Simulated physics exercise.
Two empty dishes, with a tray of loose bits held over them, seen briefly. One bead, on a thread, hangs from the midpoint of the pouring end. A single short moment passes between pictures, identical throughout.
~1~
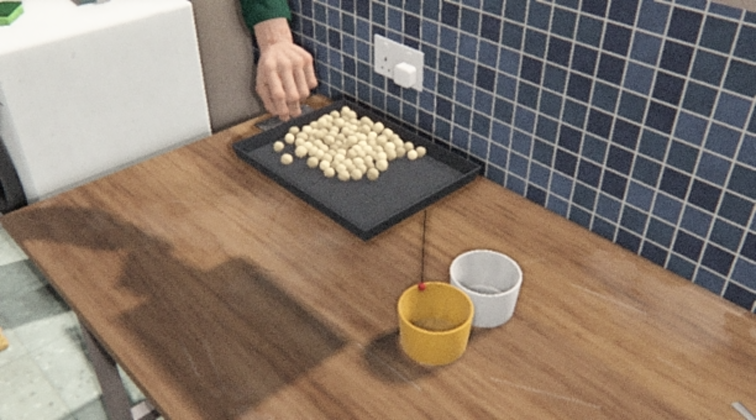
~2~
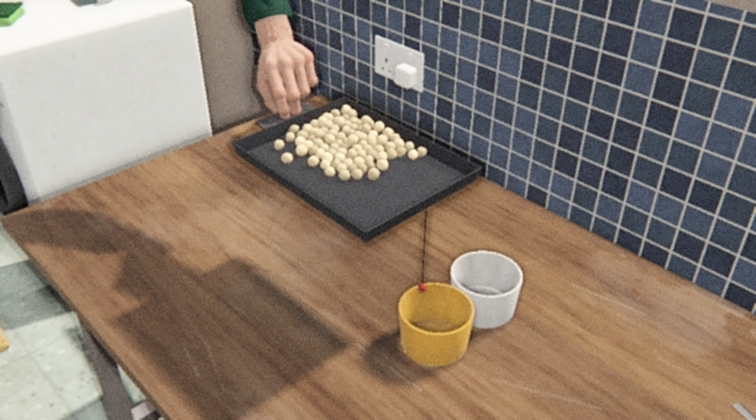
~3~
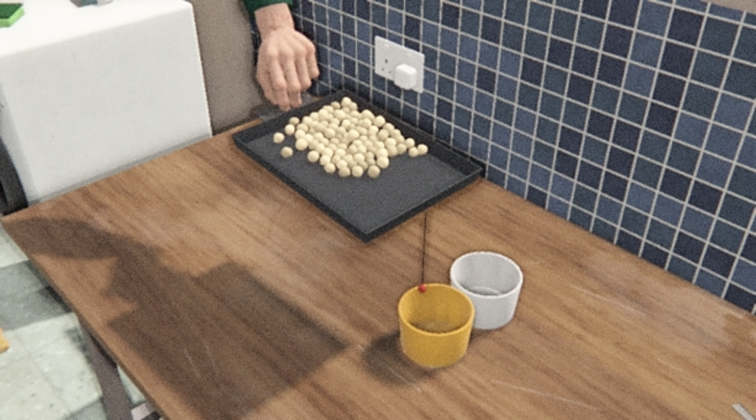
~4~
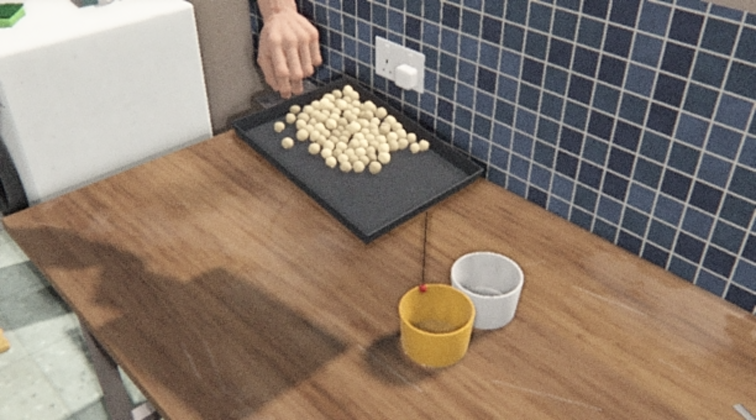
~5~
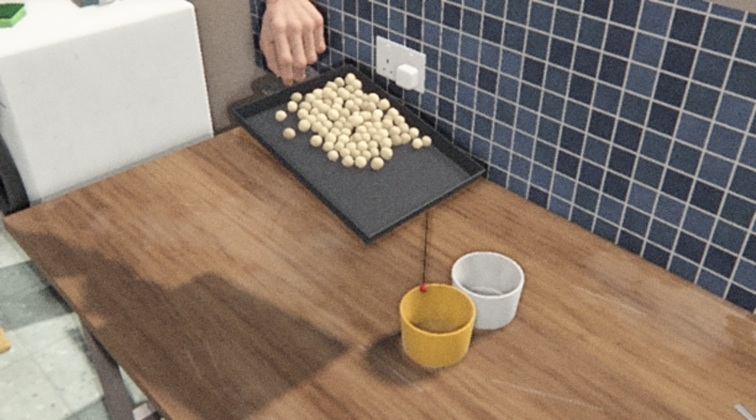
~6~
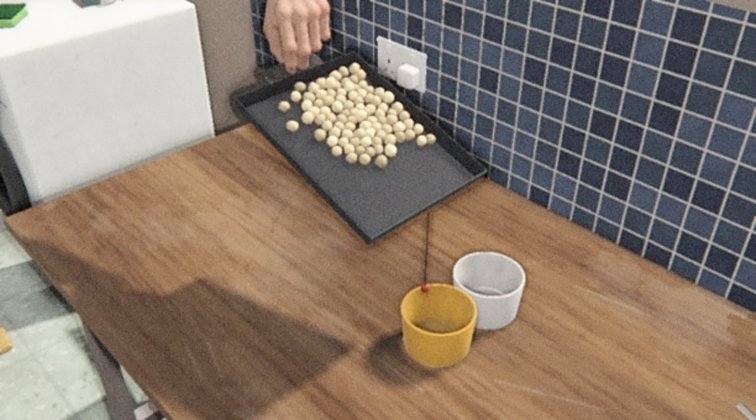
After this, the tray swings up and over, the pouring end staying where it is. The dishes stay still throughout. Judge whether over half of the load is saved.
Mostly spilled.
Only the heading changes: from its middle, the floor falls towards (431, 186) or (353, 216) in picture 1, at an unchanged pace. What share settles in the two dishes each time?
First case around 90 per cent, second case 0 per cent.
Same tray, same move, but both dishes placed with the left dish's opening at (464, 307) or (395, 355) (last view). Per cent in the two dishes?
First placement: Some 40 %; second placement: Some 70 %.
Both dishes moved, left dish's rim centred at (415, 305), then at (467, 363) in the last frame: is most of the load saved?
At place one a lesser share; at place two a lesser share.
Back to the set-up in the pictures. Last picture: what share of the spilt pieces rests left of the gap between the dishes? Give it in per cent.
Left share: Close to 50 %.
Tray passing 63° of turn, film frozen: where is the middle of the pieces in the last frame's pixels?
The middle of the load sits near (428, 198).
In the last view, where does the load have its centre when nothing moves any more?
The centre comes to rest near (457, 364).
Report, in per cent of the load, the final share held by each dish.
At the end, 30 percent of the load sits in the left dish and 0 percent in the right dish.
Soon, tray tipped steeply; most on the tray; a stray few in the left dish; about a quarter in the air.
A while on, tray tipped past a quarter turn; about half on the tray; a small part in the left dish; a stray few in the right dish; about a quarter outside both; about a quarter in the air.
Towards the end, tray tipped past a quarter turn; about a quarter in the left dish; a small part in the right dish; about two thirds outside both.
Finally, tray tipped past a quarter turn; about a quarter in the left dish; a small part in the right dish; about two thirds outside both.
